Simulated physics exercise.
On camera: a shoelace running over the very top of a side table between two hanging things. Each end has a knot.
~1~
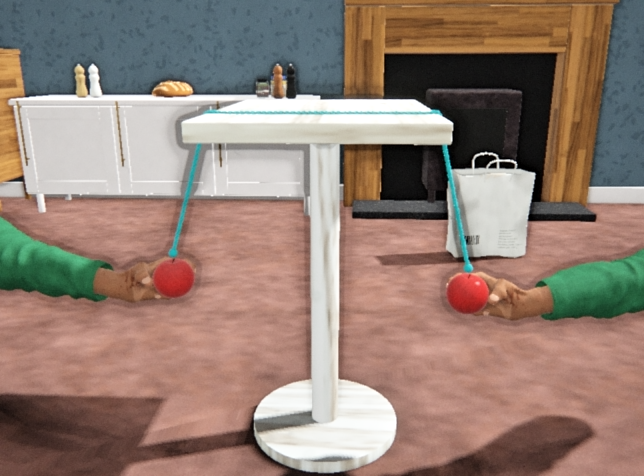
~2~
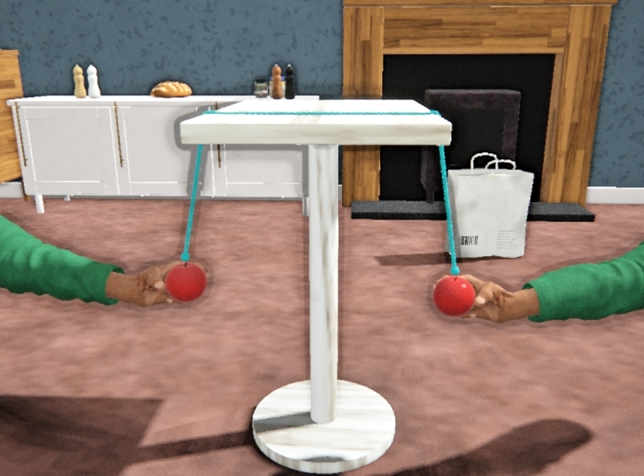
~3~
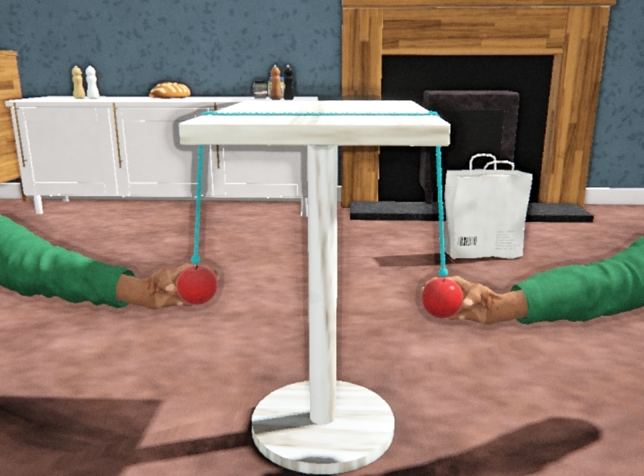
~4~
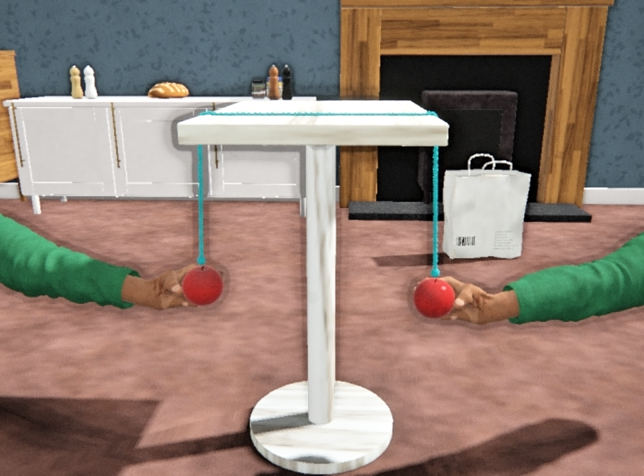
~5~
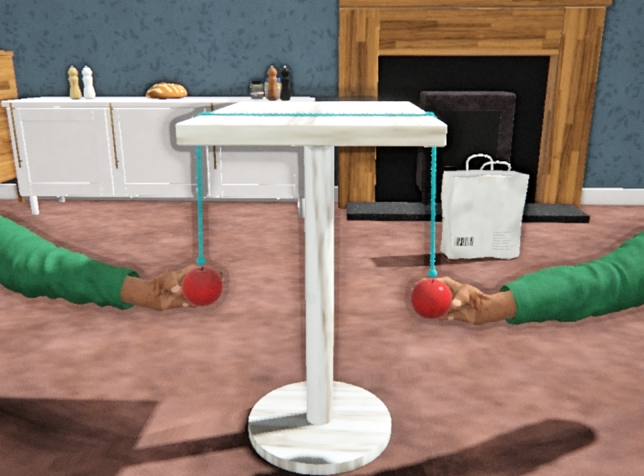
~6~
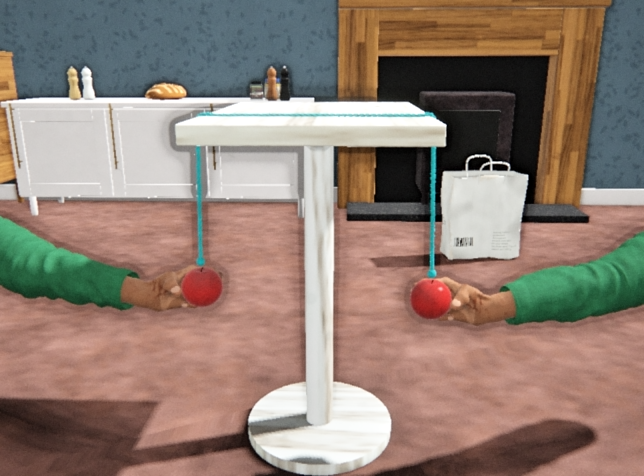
Two green-sleeved arms reach in from the left and right of a room with a pinkish floor, seen from the front at about table height. Each hand holds a red ball-like thing tied to a teal cord running over a pale side table, with white cabinets behind left and a fireplace and white bag behind right. The hands move the red things slightly inward until the cord ends hang nearly straight, then stay almost still, while the view drifts very slightly.
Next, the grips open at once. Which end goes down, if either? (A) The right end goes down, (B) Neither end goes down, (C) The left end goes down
Answer: B.
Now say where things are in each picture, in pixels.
In the first picture, left apple (174, 278); right apple (467, 294); shoelace over the top (326, 113).
In the second picture, left apple (186, 282); right apple (454, 297).
In the third picture, left apple (197, 285); right apple (442, 298).
In the fourth picture, left apple (203, 286); right apple (434, 299).
In the fifth picture, left apple (202, 286); right apple (431, 299).
In the sixth picture, left apple (202, 287); right apple (430, 299); shoelace over the top (320, 116).
Then, 0.74 s past the final frame, left apple at the same height near (211, 287); right apple at the same height near (421, 299).
Then, 1.40 s past the final frame, left apple at the same height near (210, 287); right apple at the same height near (425, 299).
When it is over, left apple at the same height near (208, 287); right apple at the same height near (422, 299). The shoelace stays as it is.
